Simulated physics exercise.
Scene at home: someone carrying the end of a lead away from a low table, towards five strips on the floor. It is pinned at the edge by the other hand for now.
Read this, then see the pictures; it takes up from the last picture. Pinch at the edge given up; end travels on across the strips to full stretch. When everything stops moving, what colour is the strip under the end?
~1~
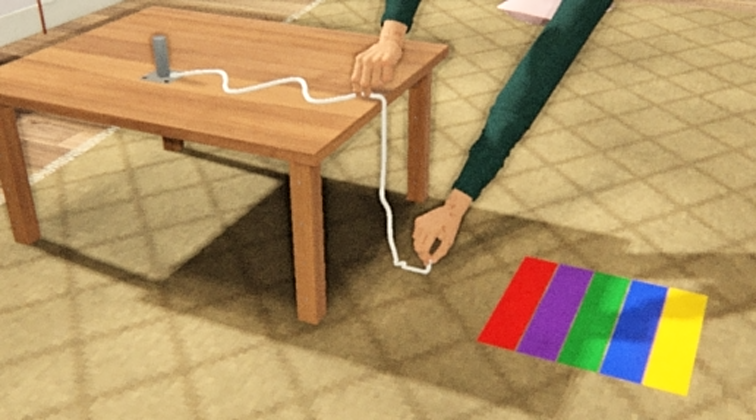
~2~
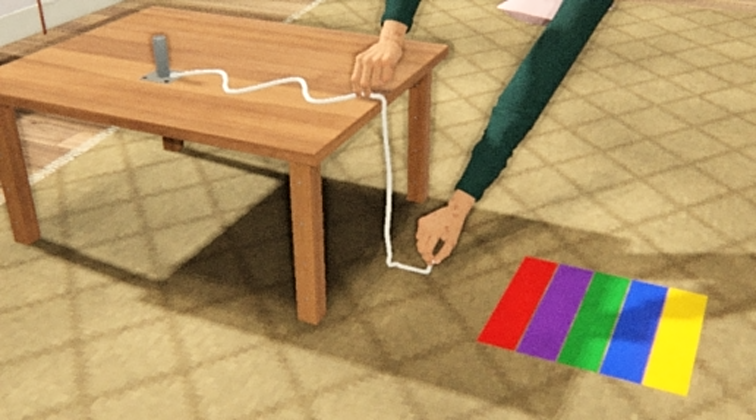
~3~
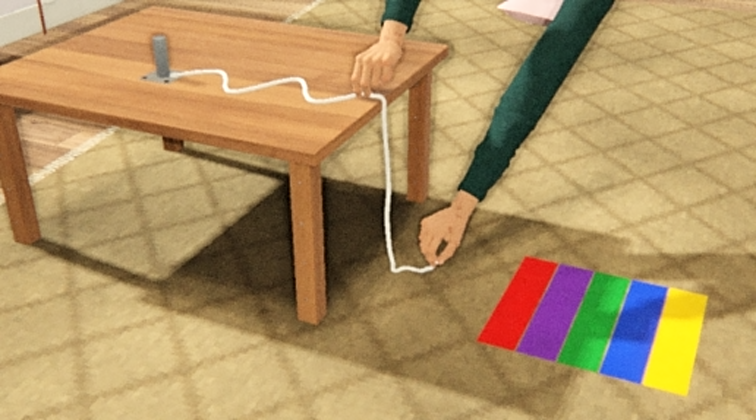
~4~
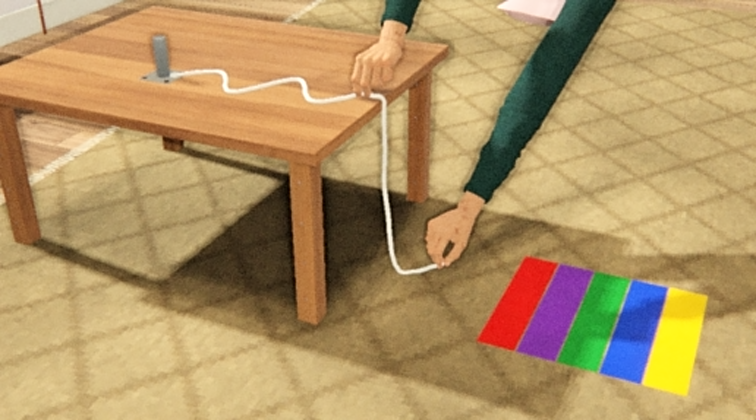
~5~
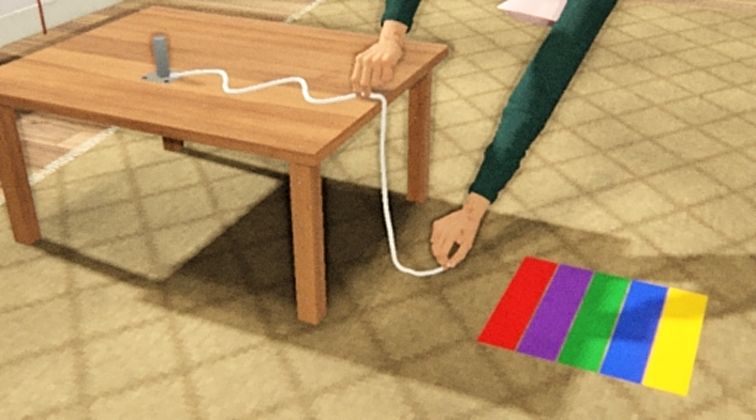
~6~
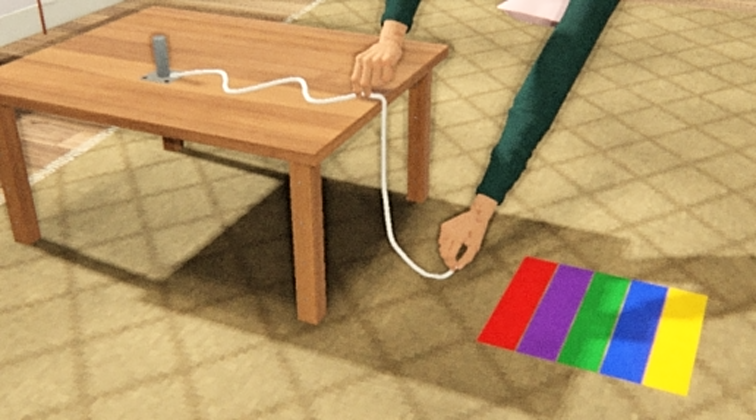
The strip under the end is yellow.
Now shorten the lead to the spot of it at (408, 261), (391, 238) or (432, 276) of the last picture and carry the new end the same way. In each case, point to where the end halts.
Respectively (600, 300), (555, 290) and (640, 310).
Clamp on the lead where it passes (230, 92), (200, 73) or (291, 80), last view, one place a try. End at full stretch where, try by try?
The three spots are (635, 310), (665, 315) and (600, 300), in that order.
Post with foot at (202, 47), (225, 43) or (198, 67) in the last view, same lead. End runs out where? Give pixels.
In order, the pixels are (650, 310), (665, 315) and (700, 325).
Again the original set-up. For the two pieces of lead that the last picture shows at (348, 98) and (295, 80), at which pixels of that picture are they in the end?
To (432, 144) for the first and to (335, 101) for the second.
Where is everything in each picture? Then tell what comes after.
The first frame shows end (430, 261); red (504, 329); purple (544, 338); green (584, 349); blue (626, 359); yellow (669, 370).
The second frame shows end (433, 261); lead through (210, 72) (250, 90) (305, 91) (366, 95) (389, 167) (389, 247).
The third frame shows end (436, 262).
The fourth frame shows end (443, 264); lead through (210, 72) (250, 90) (305, 91) (366, 95) (384, 166) (391, 247).
The fifth frame shows end (448, 265).
The sixth frame shows end (456, 267); lead through (210, 72) (250, 90) (305, 91) (366, 95) (384, 166) (396, 247).
Soon after, end near (590, 298); over green.
Then, end near (645, 310); over blue.
At full stretch, end near (679, 318); over yellow. The end stops over the yellow strip.
